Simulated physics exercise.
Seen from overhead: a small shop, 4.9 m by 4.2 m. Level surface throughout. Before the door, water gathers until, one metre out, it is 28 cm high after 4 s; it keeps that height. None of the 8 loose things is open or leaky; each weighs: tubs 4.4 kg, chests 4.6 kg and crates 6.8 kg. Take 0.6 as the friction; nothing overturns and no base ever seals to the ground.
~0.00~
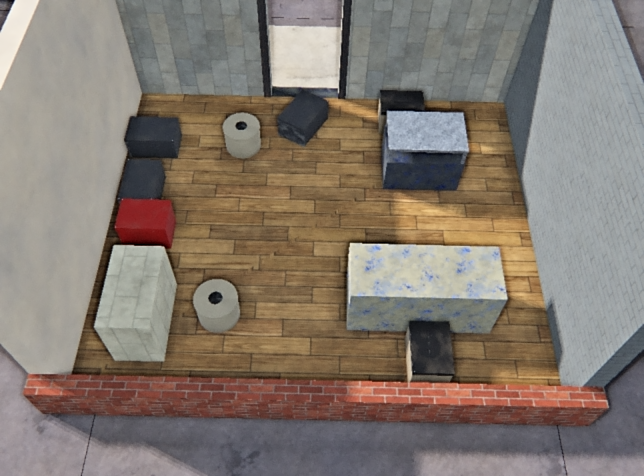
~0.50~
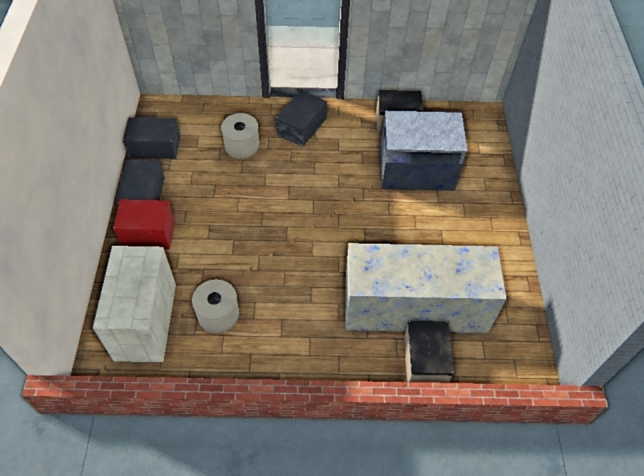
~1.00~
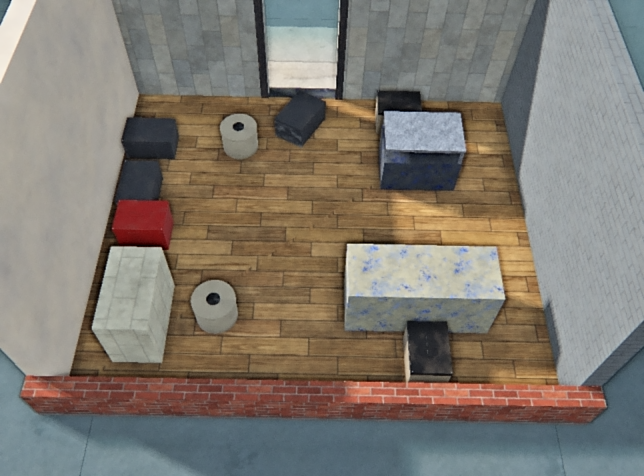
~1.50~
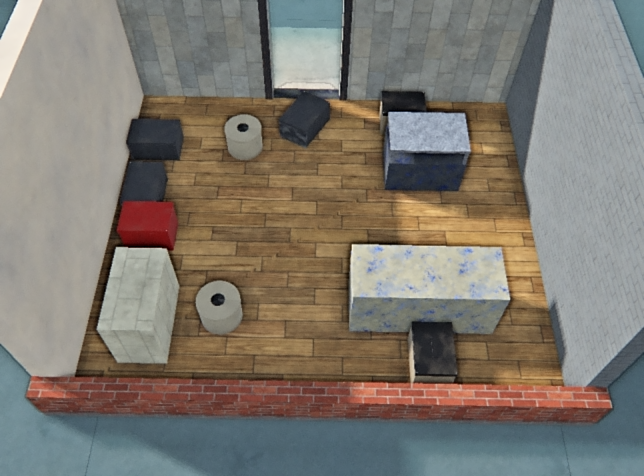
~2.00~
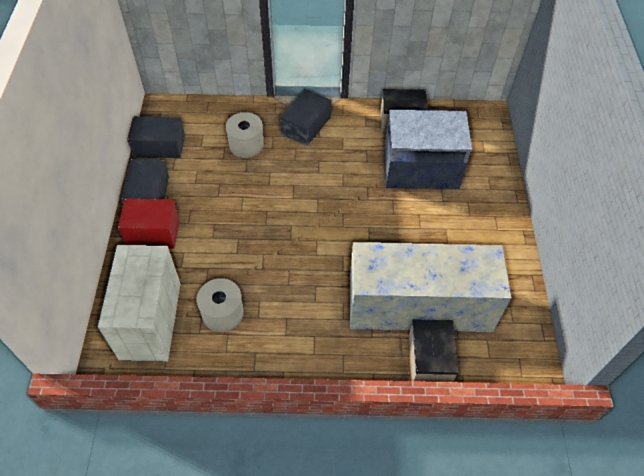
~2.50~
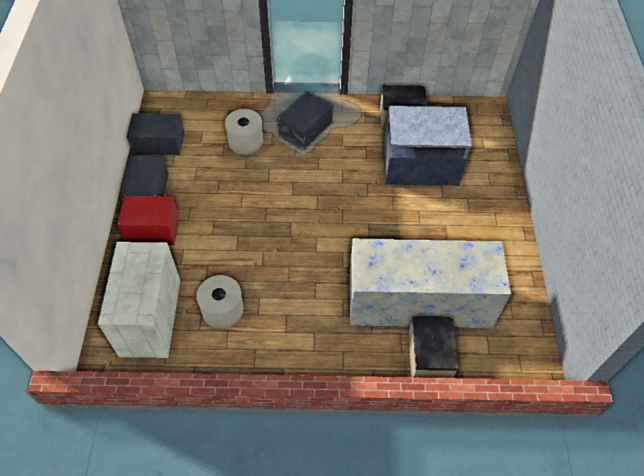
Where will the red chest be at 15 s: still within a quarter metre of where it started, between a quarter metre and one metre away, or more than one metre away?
Looks like it will be displaced a long way.
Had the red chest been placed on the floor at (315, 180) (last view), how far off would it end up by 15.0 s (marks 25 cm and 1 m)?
Short answer, it is taken a long way.
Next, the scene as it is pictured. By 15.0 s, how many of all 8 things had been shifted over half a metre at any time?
By my tally, 8.
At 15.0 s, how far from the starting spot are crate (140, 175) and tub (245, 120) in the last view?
They've ended up 20 cm and 200 cm away, in that order.
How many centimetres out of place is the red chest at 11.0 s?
Close to 120 cm.
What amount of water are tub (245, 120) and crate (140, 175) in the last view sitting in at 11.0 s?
I'd put it at 13 cm and 4 cm respectively.
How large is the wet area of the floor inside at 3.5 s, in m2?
4.0 m2.
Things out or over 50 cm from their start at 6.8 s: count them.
At that moment it comes to 3.
After 3.5 s the red chest is near (146, 211), 0.0 m from its start, aground; 0 afloat.
After 6.8 s the red chest is near (121, 232), 0.4 m from its start, afloat; 5 afloat.
After 11.0 s the red chest is near (149, 127), 1.2 m from its start, afloat; 8 afloat.
After 15.0 s the red chest is near (220, 125), 1.4 m from its start, afloat; 8 afloat.
